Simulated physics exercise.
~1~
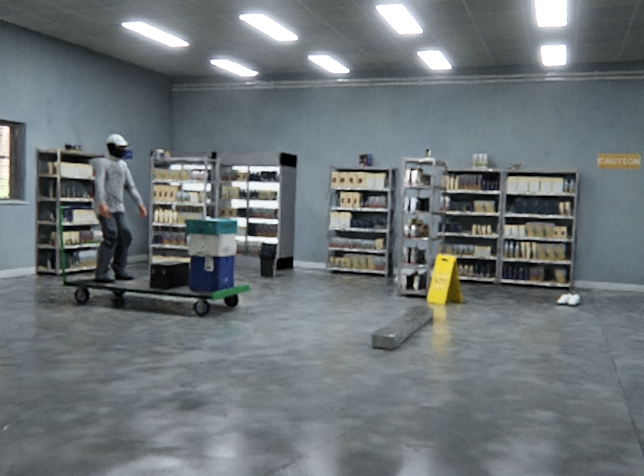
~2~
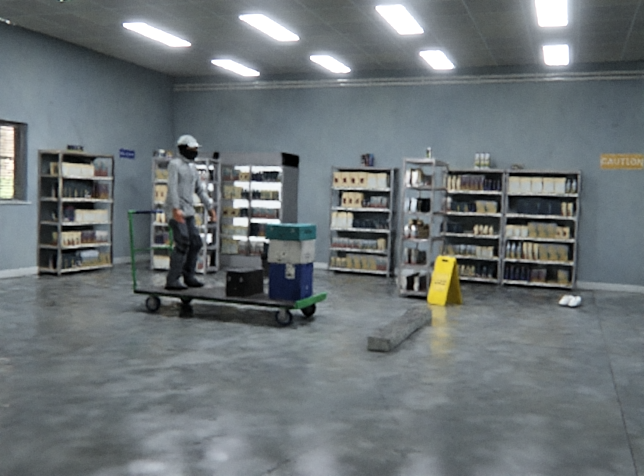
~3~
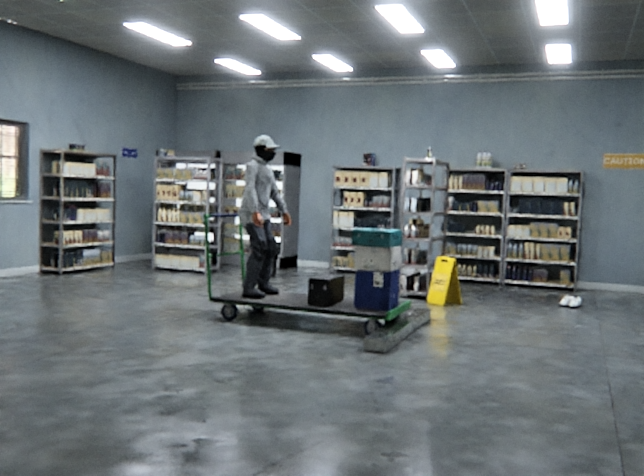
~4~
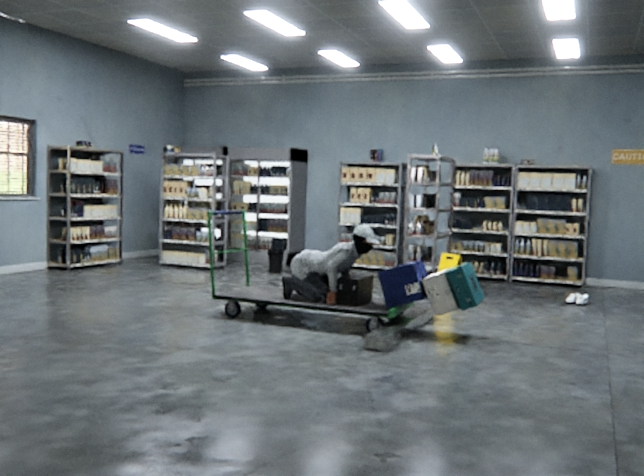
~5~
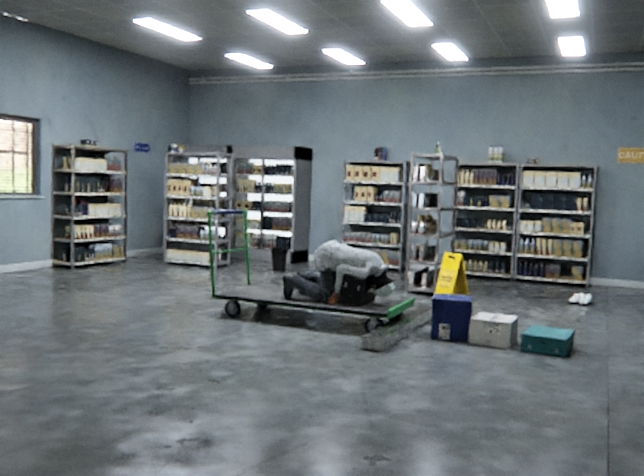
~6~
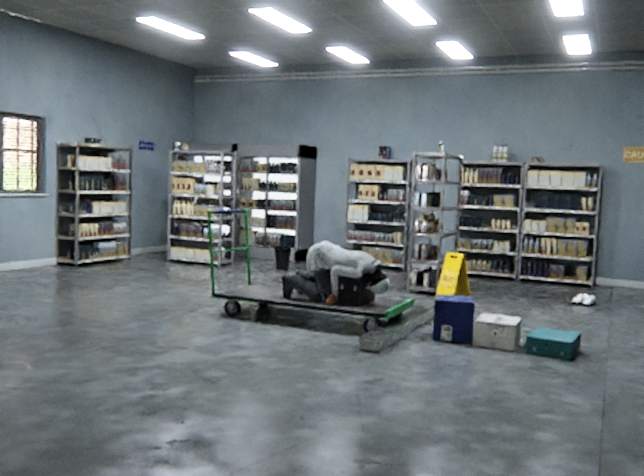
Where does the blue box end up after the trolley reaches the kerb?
The blue box ends up off the trolley, on the floor beyond its front end, in a row with the white and teal boxes.
